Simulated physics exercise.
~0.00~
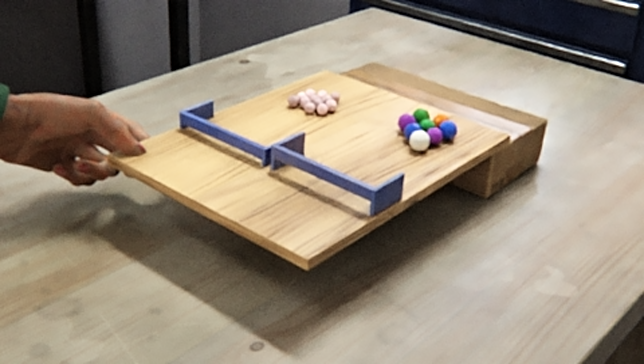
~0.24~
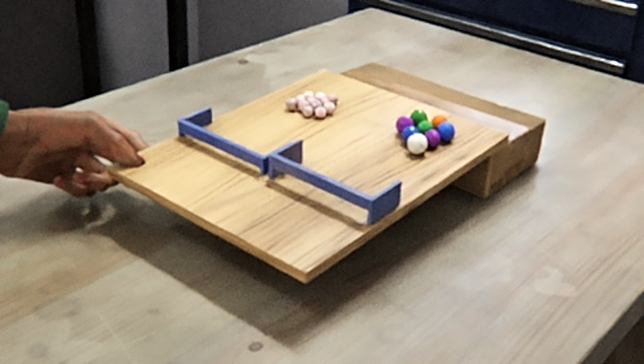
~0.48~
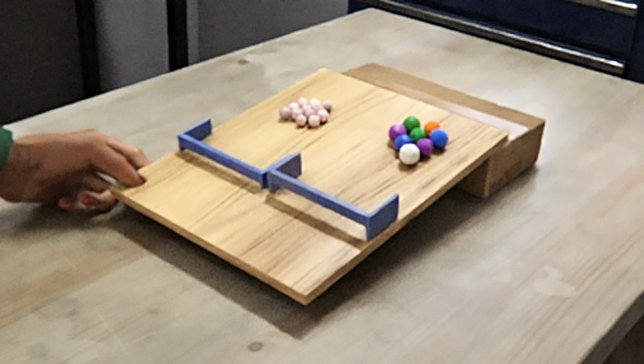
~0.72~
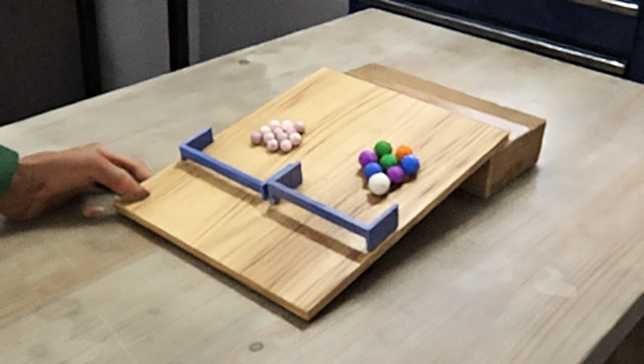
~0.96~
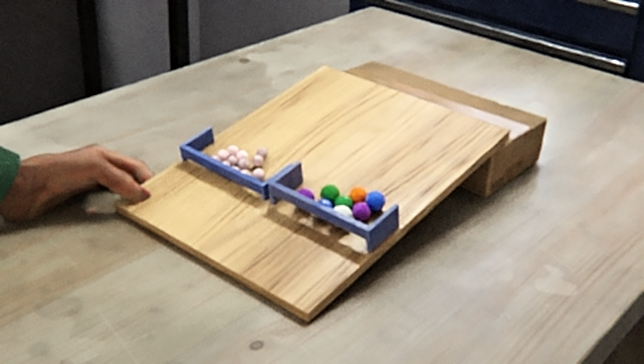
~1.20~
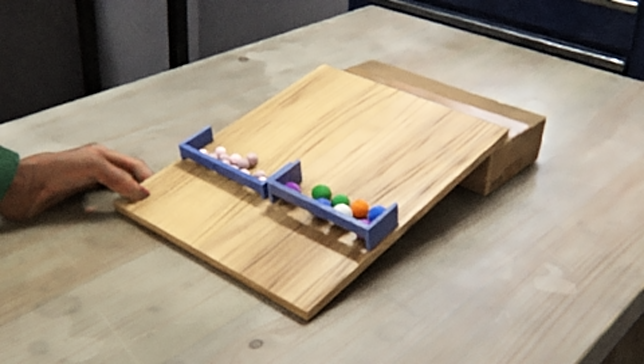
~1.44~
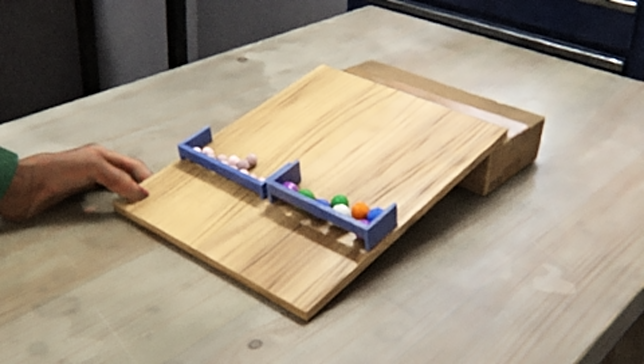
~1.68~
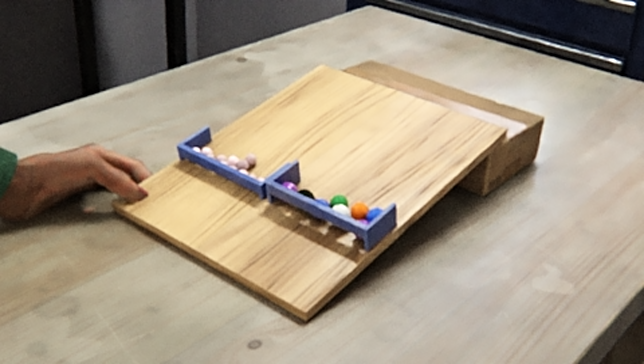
On a wooden table, a hand lowers a board and both ball groups roll into blue gates.
